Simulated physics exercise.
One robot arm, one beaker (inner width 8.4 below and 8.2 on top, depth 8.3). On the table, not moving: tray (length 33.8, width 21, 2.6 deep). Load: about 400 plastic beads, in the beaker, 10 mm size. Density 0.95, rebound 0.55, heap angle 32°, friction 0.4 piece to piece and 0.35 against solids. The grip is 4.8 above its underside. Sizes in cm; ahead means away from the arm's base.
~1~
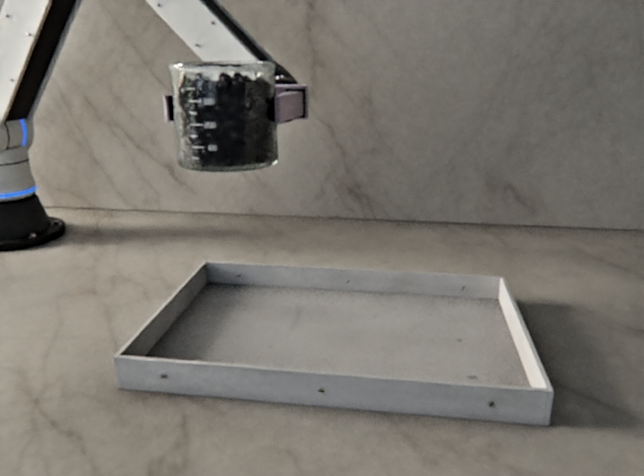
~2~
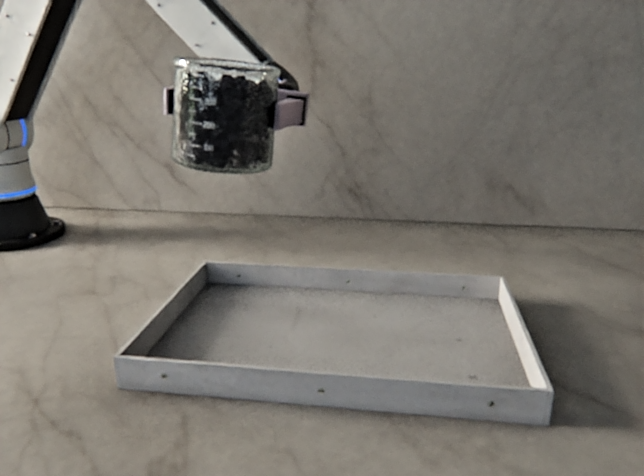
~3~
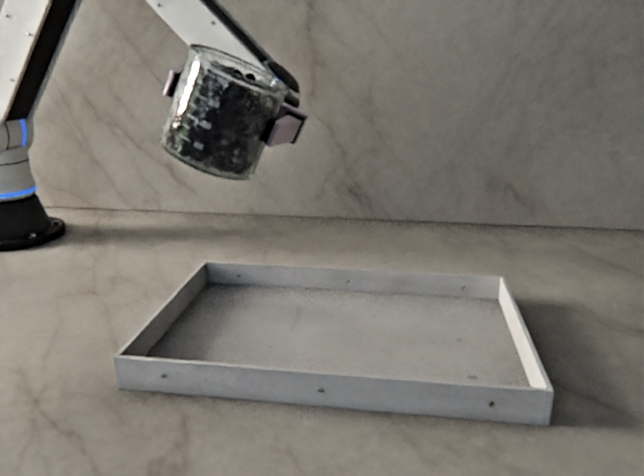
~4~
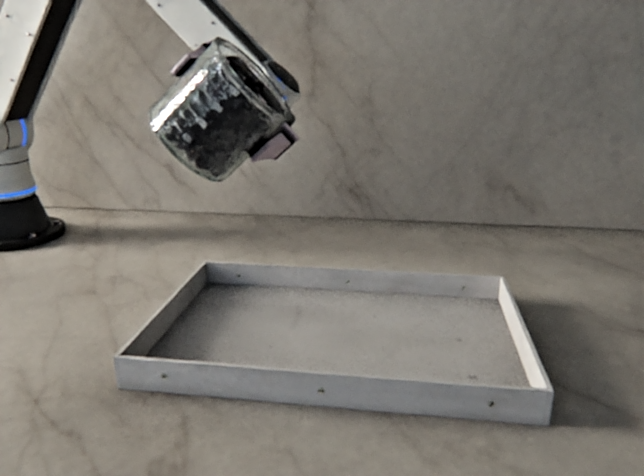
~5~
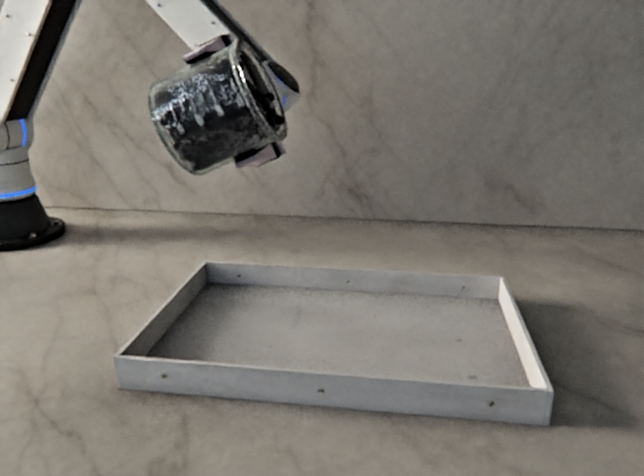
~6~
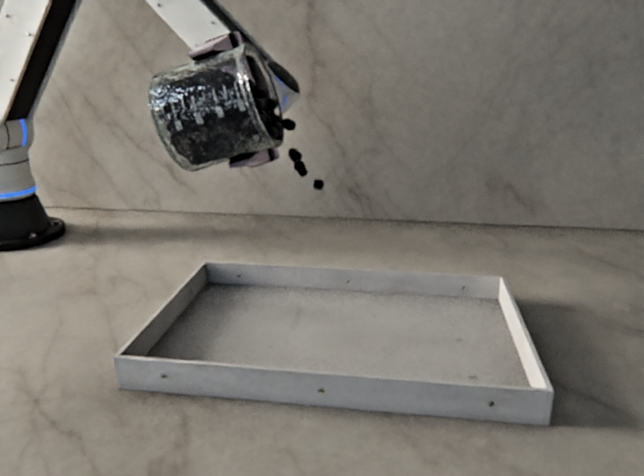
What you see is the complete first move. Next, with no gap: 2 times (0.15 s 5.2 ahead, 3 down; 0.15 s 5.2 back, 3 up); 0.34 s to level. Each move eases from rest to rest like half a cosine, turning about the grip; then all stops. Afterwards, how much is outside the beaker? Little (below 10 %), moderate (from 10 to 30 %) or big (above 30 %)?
Outside the beaker the share is big, above 30 %.
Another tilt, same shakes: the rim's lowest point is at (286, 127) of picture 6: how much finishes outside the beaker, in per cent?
About 20 per cent.
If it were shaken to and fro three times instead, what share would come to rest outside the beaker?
In that case some 55 per cent.
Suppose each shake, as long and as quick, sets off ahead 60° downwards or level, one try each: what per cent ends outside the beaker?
About 25 and 70 per cent.
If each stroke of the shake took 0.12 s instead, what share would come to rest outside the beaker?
Then about 50 per cent.
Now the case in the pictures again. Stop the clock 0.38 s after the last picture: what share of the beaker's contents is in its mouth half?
Roughly 35 per cent.
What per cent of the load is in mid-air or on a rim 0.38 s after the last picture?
About 10 per cent.
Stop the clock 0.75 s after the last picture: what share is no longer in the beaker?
Near 45 per cent so far.
Then, 0.38 s after the last picture, tilted 73° forward, highest piece 23 above the table; 289 in the beaker, 71 in the tray, 41 in flight or on a rim.
Then, 0.75 s after the last picture, tilted 43° forward, highest piece 23 above the table; 217 in the beaker, 177 in the tray, 5 on the table or floor, 2 in flight or on a rim.
Then, 1.14 s after the last picture, level, highest piece 23 above the table; 217 in the beaker, 179 in the tray, 5 on the table or floor.
Then, 2.19 s after the last picture, level, highest piece 23 above the table; 217 in the beaker, 179 in the tray, 5 on the table or floor.
Final count, 217 in the beaker, 179 in the tray, 5 on the table or floor. That is 46 % outside the beaker.
